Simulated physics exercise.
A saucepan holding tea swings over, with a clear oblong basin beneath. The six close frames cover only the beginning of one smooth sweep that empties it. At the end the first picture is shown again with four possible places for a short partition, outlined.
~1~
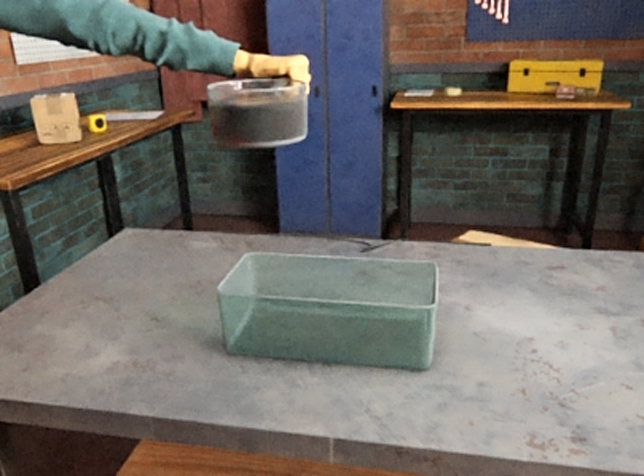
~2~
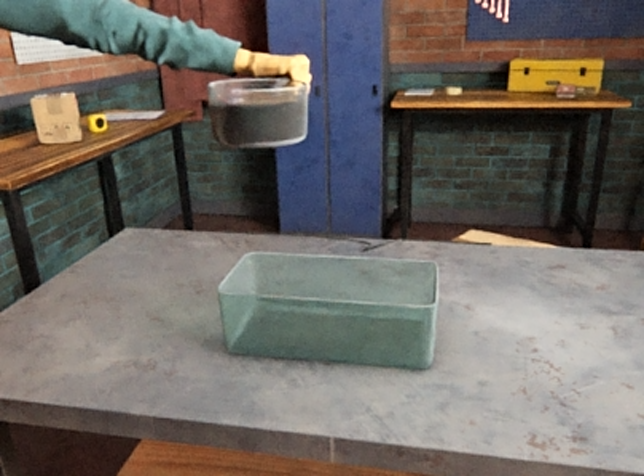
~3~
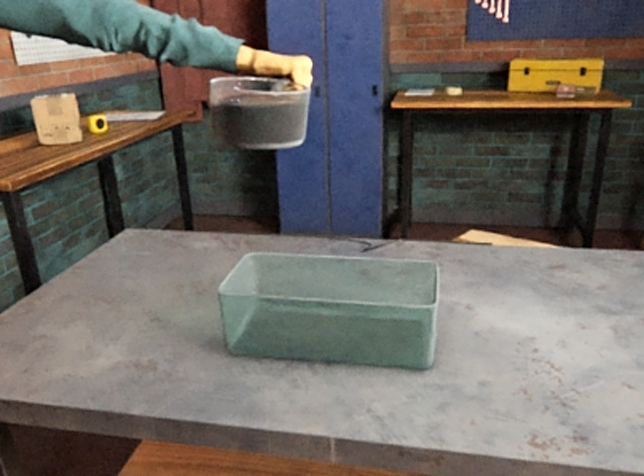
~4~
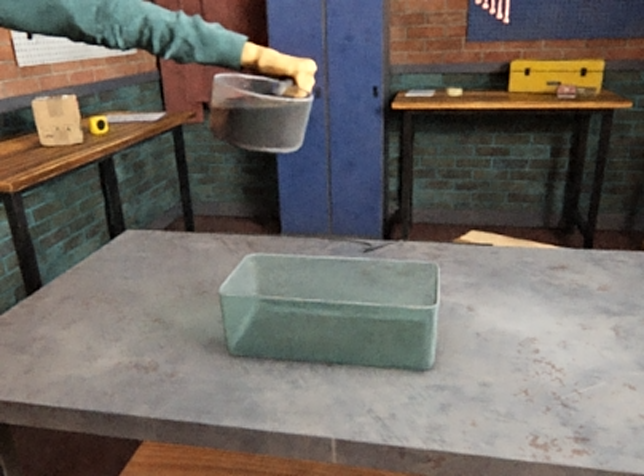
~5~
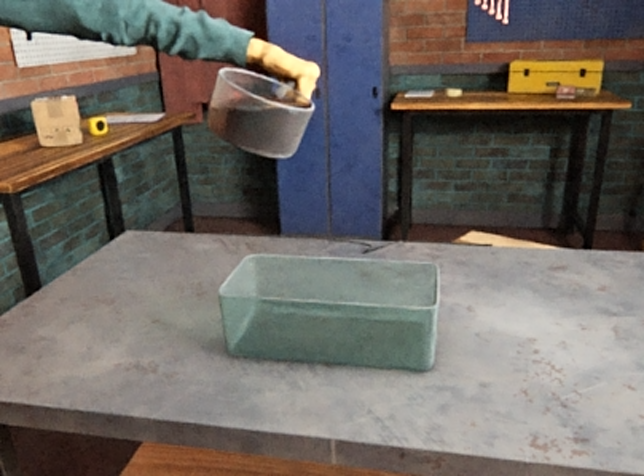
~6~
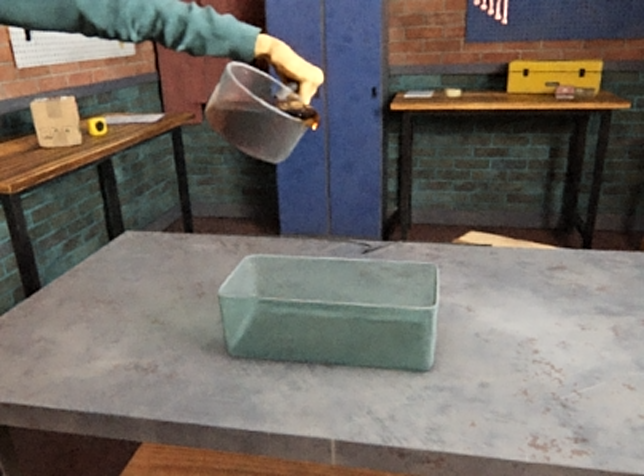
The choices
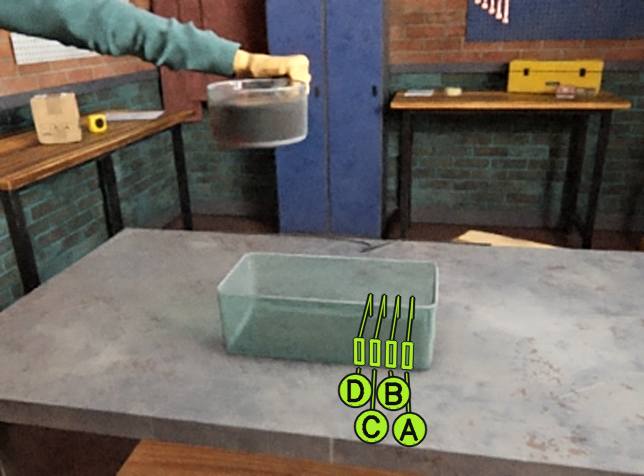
The footage shows a gloved hand holding a round clear container of dark liquid above an oblong basin on a gray table, first upright, then tilting it steadily to the right until some liquid passes over the lip.
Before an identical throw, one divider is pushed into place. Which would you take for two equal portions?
Use slot D.
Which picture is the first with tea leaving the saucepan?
Picture 6.
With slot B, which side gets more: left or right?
The left side.
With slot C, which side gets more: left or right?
More ends on the left.
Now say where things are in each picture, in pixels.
Upright, lip at (303, 84); basin from (226, 349) to (431, 367); nothing has left yet.
Upright, lip at (304, 85); nothing has left yet.
Tipped about 6°, lip at (307, 89); nothing has left yet.
Tipped about 14°, lip at (310, 97); nothing has left yet.
Tipped about 24°, lip at (311, 107); nothing has left yet.
Tipped about 35°, lip at (311, 119); tea is over the lip, down to (315, 125).
On the marked copy, A at (406, 373); B at (390, 371); C at (374, 370); D at (358, 368).
For slot A, about 87 % ends left of the wall and 9 % right of it; 4 % is lost outside.
For slot B, about 89 % ends left of the wall and 6 % right of it; 5 % is lost outside.
For slot C, about 73 % ends left of the wall and 23 % right of it; 4 % is lost outside.
For slot D, about 49 % ends left of the wall and 48 % right of it; 3 % is lost outside.
